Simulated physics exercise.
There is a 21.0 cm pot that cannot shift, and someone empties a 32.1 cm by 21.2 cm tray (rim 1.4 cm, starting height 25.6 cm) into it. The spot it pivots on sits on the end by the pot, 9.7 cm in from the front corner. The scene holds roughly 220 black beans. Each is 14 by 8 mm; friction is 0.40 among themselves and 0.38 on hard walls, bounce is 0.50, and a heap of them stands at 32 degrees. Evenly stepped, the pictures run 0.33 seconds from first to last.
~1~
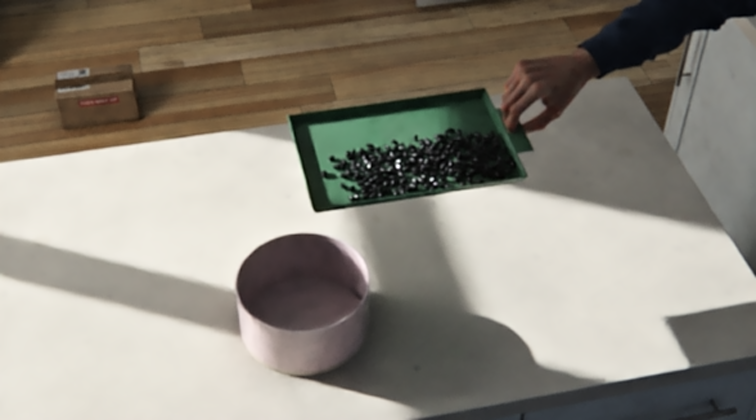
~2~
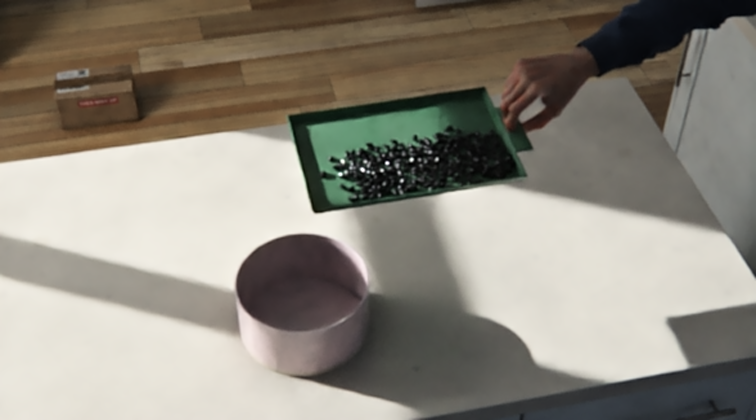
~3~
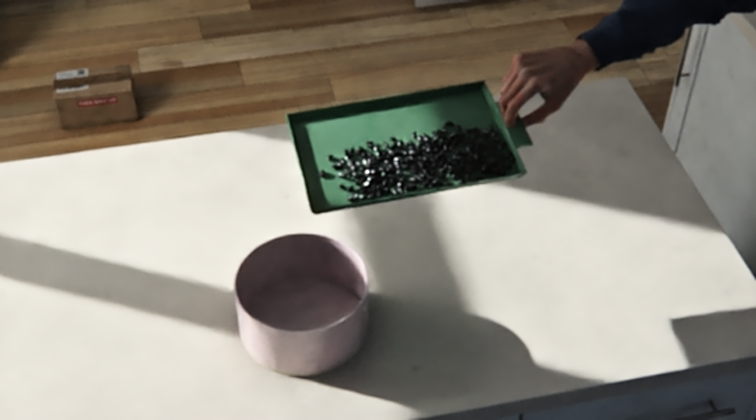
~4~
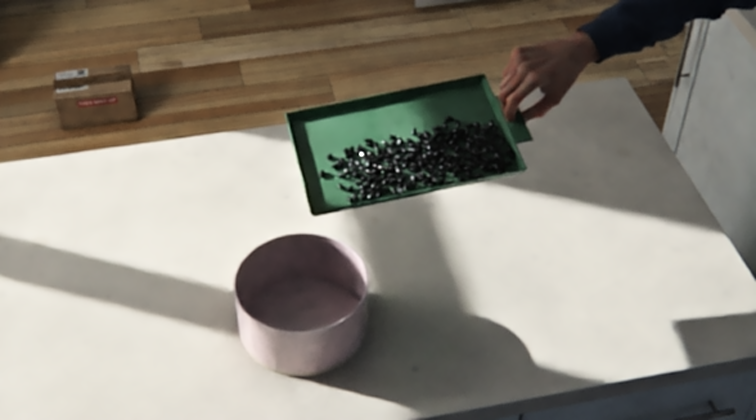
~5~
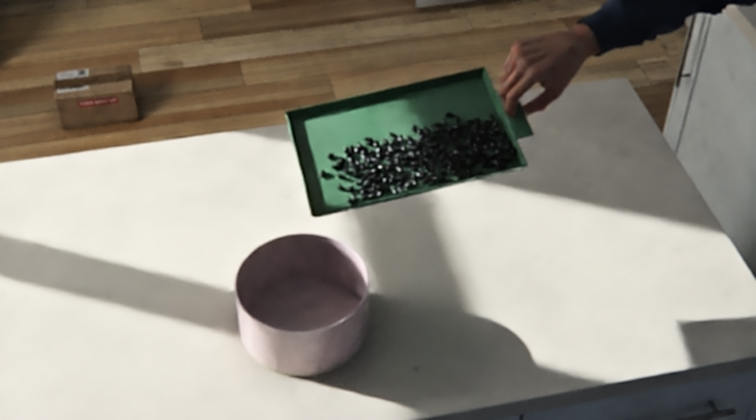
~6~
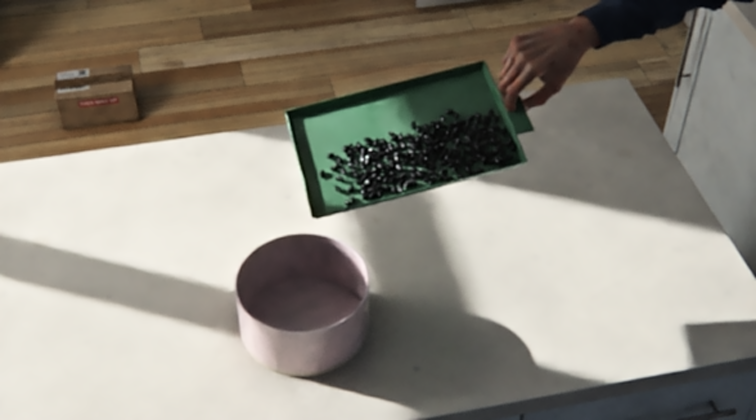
Green tray of glossy black beans tilting slightly as a hand raises its right end above a counter with a pink pot.
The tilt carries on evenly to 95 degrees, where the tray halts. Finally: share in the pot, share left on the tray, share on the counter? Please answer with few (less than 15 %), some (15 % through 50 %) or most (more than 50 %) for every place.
Pot: Most, left on the tray: Few, counter: Few.
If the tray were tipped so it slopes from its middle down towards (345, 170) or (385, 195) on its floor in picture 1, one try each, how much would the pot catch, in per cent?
I'd put it at roughly 90 per cent for the first tilt and roughly 60 per cent for the second.
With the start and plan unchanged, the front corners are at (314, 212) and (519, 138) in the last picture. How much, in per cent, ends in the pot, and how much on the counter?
That works out as pot 95 and counter 5.
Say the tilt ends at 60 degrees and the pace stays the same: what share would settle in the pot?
About 85 in a hundred would end up in the pot.
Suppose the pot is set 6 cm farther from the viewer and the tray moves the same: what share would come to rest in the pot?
In that case about 80 percent would end up there.
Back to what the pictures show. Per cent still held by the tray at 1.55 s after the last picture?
It works out to near 10 per cent of the load.
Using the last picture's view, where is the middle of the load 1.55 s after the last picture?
At that moment the load's centre is around (315, 327).
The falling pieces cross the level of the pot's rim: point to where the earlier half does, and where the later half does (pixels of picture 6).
First half close to (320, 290), second half close to (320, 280).
Then, 0.93 s after the last picture, tilt 50 degrees; the tray holds 85 %, the pot 5 %.
Then, 1.55 s after the last picture, tilt 76 degrees; the tray holds 10 %, the pot 85 %.
Then, 2.22 s after the last picture, tilt 95 degrees; the tray holds 0 %, the pot 100 %.
In the end, pot 100 %, tray 0 %, counter 0 %.
